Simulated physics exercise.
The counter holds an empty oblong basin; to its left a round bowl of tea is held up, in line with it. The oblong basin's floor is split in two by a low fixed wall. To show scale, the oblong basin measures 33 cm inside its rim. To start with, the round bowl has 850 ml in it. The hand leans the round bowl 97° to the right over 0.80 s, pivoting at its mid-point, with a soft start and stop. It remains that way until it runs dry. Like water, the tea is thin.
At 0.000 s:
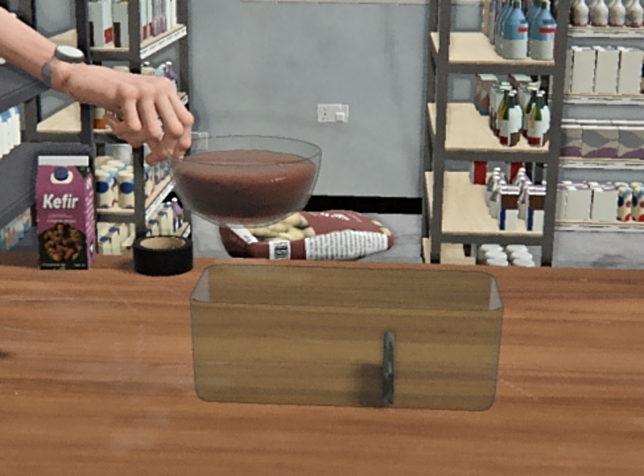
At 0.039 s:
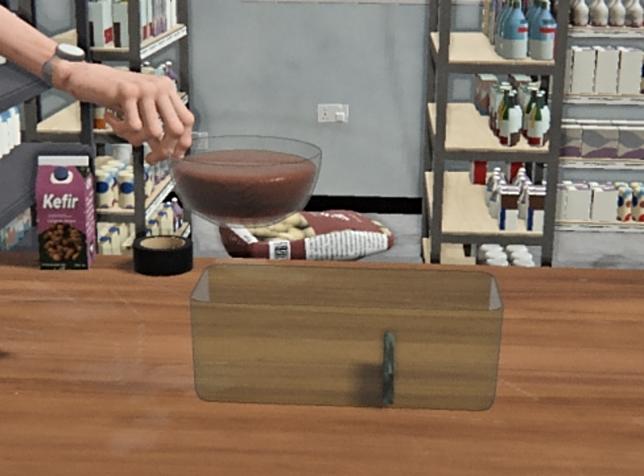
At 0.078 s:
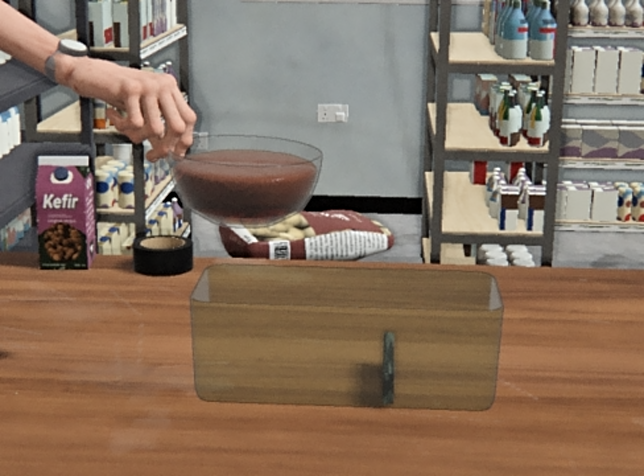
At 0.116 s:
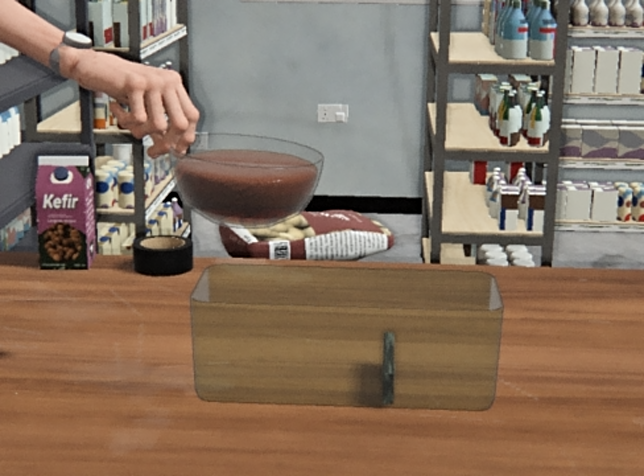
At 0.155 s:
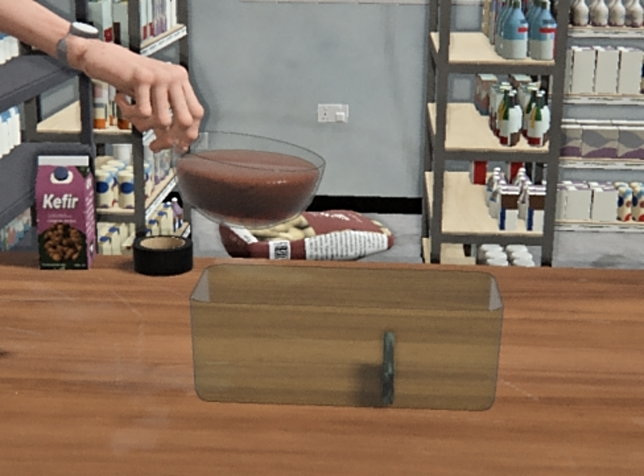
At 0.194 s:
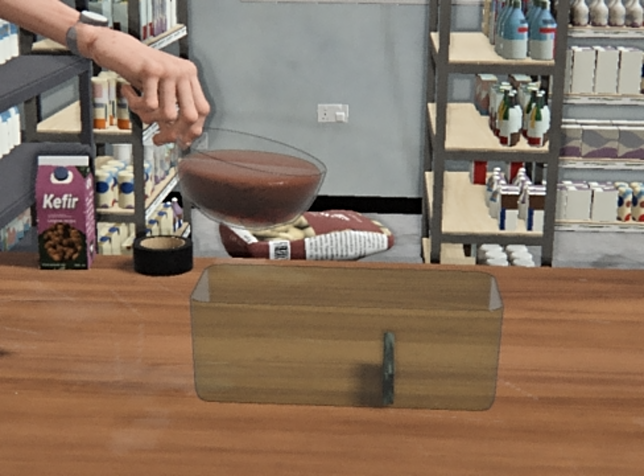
A hand held a clear round bowl of reddish-brown liquid above a wooden counter, to the left of an empty see-through oblong basin, then slowly leaned the bowl slightly to the right.
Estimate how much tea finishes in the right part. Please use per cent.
I would say 26 per cent.
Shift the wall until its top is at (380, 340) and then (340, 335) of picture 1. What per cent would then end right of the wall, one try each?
30 % and 70 %.
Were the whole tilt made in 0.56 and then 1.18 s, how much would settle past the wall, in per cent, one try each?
Result: 25 per cent, then 35 per cent.
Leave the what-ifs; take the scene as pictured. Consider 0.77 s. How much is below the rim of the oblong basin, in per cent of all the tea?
That comes to about 90 percent.
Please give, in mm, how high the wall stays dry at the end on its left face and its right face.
Near 14 mm for the left and near 20 mm for the right.
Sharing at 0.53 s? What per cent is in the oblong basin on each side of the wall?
Around 14 percent on the left and 5 on the right.
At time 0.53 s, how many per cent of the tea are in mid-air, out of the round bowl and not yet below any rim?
38 per cent.
After 0.53 s the tilt is 72° and 43 per cent is still to pour, 15 is left of the wall and 5 right of it.
After 0.77 s the tilt is 97° and 5 per cent is still to pour, 67 is left of the wall and 22 right of it.
After 1.02 s the tilt is 97° and 0 per cent is still to pour, 70 is left of the wall and 25 right of it.
After 1.30 s the tilt is 97° and 0 per cent is still to pour, 69 is left of the wall and 26 right of it.
In the end 69 per cent lies left of the wall, 26 right of it and 5 outside.
